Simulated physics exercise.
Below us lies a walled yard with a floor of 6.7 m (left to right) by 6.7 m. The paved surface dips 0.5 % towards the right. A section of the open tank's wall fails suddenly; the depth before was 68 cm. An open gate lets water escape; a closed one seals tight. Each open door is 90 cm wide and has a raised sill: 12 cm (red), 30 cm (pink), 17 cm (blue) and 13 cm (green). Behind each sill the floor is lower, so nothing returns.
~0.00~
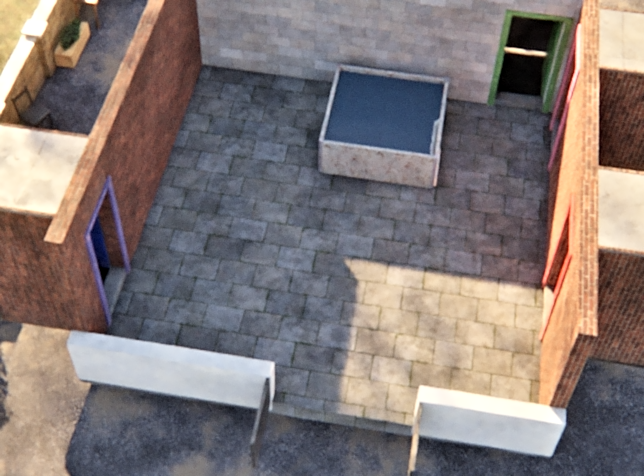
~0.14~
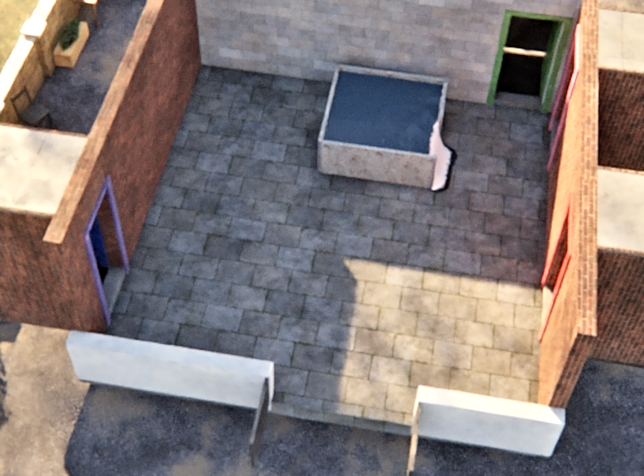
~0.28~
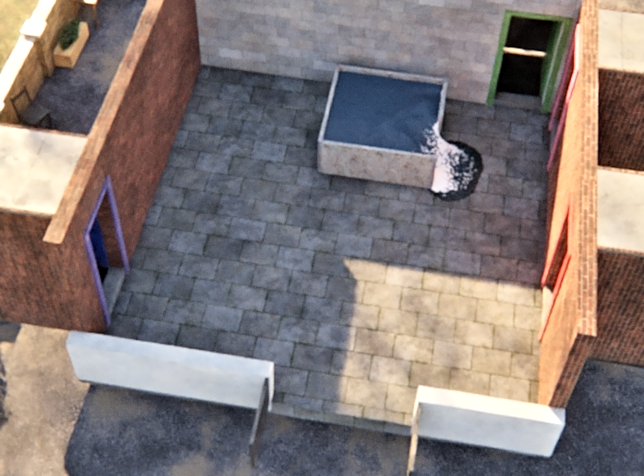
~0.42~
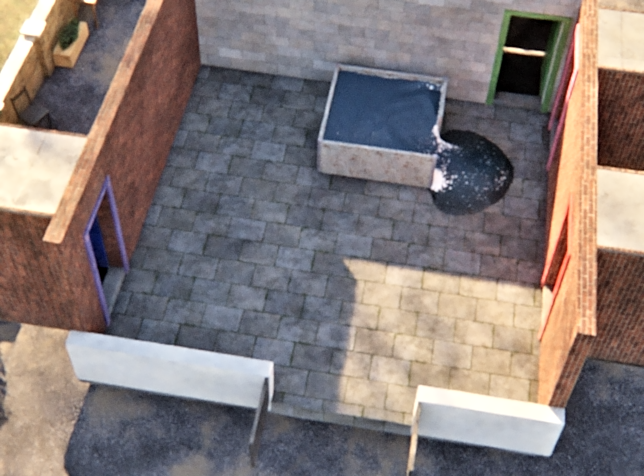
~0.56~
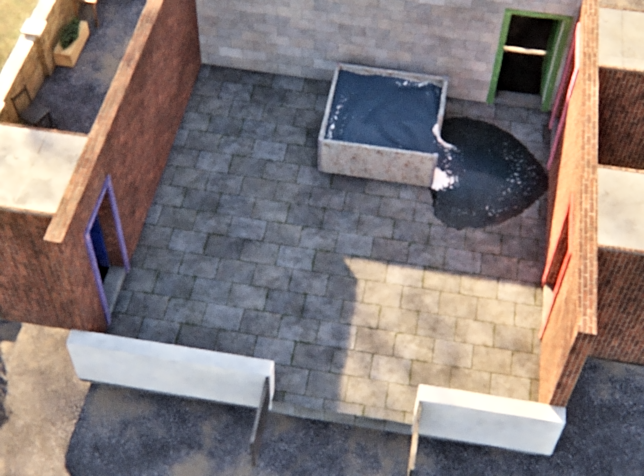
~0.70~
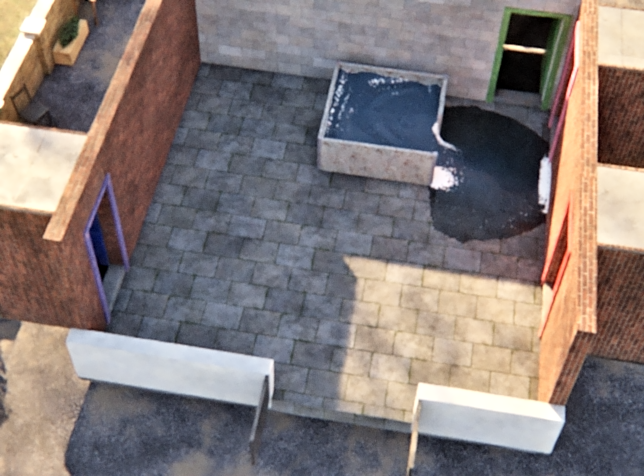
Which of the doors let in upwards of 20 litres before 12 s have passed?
Door by door: At the red door it does not reach the limit; at the pink door it keeps below the limit; at the blue door it keeps below the limit; at the green door it goes over the limit.
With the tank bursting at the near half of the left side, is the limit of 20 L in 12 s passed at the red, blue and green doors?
Then: Red under, blue under, green below.
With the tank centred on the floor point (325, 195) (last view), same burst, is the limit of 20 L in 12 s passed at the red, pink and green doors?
Against that limit: Red above, pink below, green past it.
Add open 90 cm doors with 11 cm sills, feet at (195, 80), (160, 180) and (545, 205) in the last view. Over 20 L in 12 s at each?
In turn: Under, below, past it.
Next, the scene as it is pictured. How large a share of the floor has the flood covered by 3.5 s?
Near 35 per cent is wet.
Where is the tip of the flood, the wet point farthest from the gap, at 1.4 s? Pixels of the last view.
Around (533, 296).
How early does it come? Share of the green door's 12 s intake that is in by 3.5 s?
About 70 per cent.
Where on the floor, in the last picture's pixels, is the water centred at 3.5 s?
Around (439, 190).
After 1.4 s water covers 15 % of the floor and is deepest (39 cm) near (436, 172); red door 3 cm at the sill, 0 L in, pink door 27 cm at the sill, 0 L in, blue door not reached, green door 11 cm at the sill, 0 L in.
After 2.2 s water covers 20 % of the floor and is deepest (36 cm) near (543, 114); red door 13 cm at the sill, 0 L in, pink door 26 cm at the sill, 1 L in, blue door not reached, green door 24 cm at the sill, 20 L in.
After 3.5 s water covers 35 % of the floor and is deepest (24 cm) near (543, 114); red door 9 cm at the sill, 1 L in, pink door 21 cm at the sill, 1 L in, blue door not reached, green door 21 cm at the sill, 85 L in.
After 7.0 s water covers 65 % of the floor and is deepest (16 cm) near (539, 195); red door 7 cm at the sill, 1 L in, pink door 12 cm at the sill, 1 L in, blue door 3 cm at the sill, 0 L in, green door 12 cm at the sill, 125 L in.
After 12.0 s water covers 90 % of the floor and is deepest (10 cm) near (527, 426); red door 5 cm at the sill, 1 L in, pink door 7 cm at the sill, 1 L in, blue door 5 cm at the sill, 0 L in, green door 7 cm at the sill, 125 L in.
